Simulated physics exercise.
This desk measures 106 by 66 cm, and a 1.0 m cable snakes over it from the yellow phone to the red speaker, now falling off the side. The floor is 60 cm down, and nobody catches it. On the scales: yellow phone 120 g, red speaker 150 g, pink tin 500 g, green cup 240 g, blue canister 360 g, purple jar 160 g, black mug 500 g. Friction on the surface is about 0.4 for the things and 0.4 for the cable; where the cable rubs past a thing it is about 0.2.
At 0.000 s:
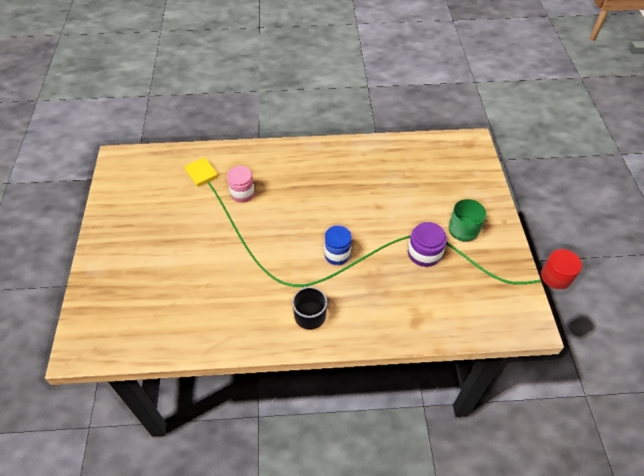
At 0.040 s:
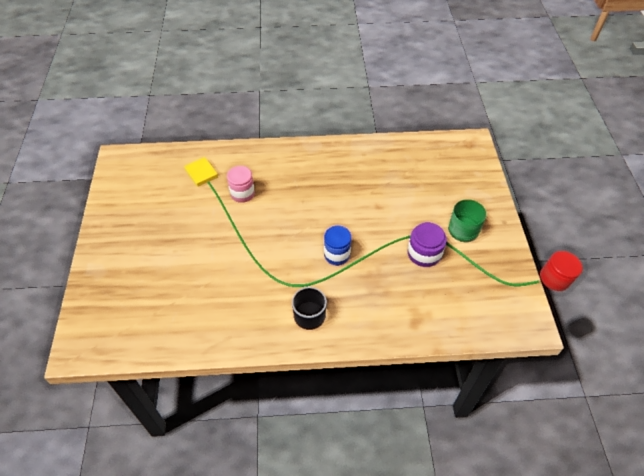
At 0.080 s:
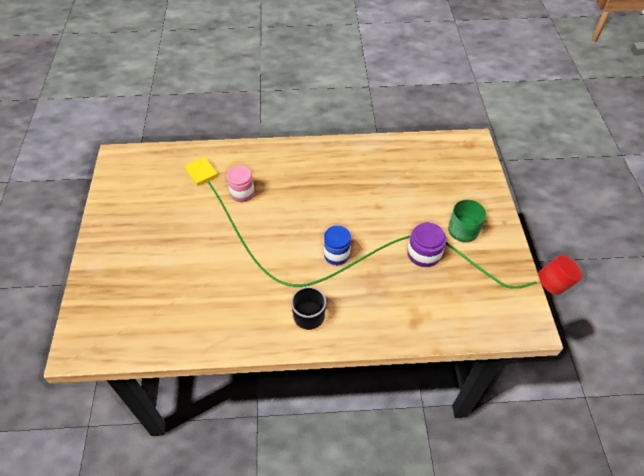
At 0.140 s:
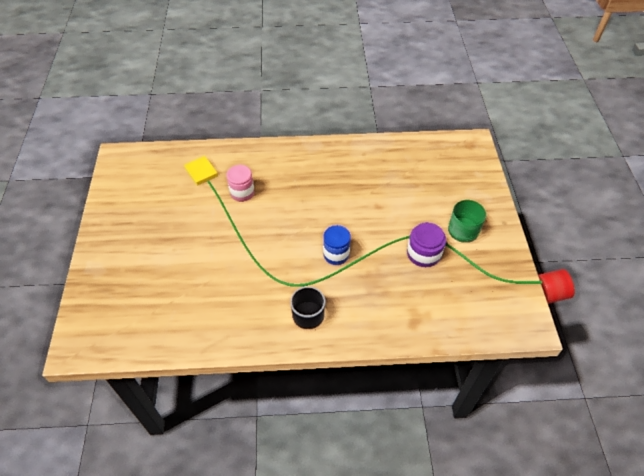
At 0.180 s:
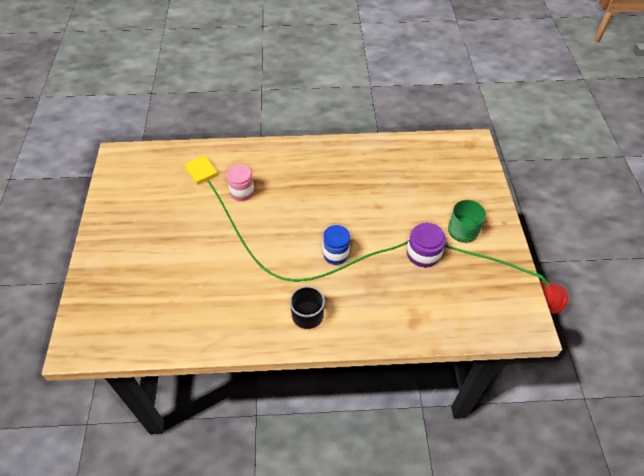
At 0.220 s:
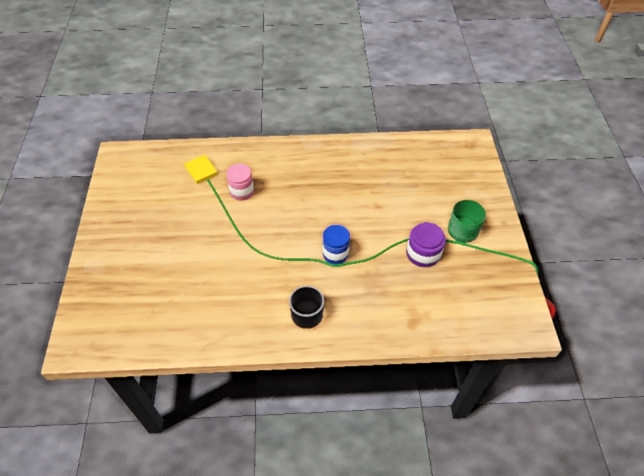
A wooden table holds several containers as a red speaker drops beside it, pulling a green cable.
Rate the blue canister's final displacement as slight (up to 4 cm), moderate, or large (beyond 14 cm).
Slight.
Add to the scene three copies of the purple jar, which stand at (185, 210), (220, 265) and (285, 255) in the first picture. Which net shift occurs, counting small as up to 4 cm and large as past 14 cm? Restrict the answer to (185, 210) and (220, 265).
Taking them in that order, the first shows only a little movement and the second shows only a little movement.
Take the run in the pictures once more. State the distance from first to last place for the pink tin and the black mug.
The pink tin ends up 0 cm from where it began, and the black mug 0 cm.
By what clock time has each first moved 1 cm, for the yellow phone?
The yellow phone gets there close to 0.30 s.
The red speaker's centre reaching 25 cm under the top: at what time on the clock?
It happens at 0.60 seconds on the clock.
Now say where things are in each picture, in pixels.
The first frame shows blue canister (338, 236); cable runs through (498, 278) (344, 270) (267, 273) (227, 212).
The second frame shows red speaker (566, 264); cable runs through (497, 279) (343, 270) (227, 212).
The third frame shows red speaker (560, 275); cable runs through (496, 280) (343, 270) (226, 212).
The fourth frame shows red speaker (555, 287); cable runs through (498, 279) (342, 270) (226, 211).
The fifth frame shows red speaker (547, 297); cable runs through (514, 266) (226, 211).
The sixth frame shows blue canister (336, 235); cable runs through (532, 264) (362, 261) (280, 259) (226, 210).
By 0.5 s, the cable's tail end at (223, 190); red speaker over the edge, yellow phone 5 cm off its start, purple jar 1 cm off its start.
By 0.7 s, the cable's tail end at (225, 193); red speaker over the edge, yellow phone 6 cm off its start, purple jar 1 cm off its start.
By 1.0 s, the cable's tail end at (225, 193); red speaker over the edge, yellow phone 6 cm off its start at (214, 181), purple jar 1 cm off its start at (431, 239).
By 1.2 s, the cable's tail end at (225, 193); yellow phone 6 cm off its start, red speaker over the edge, purple jar 1 cm off its start.
By 2.4 s, the cable's tail end at (226, 193); blue canister 0 cm off its start at (337, 234), red speaker over the edge, yellow phone 6 cm off its start at (214, 181), purple jar 1 cm off its start at (431, 239).
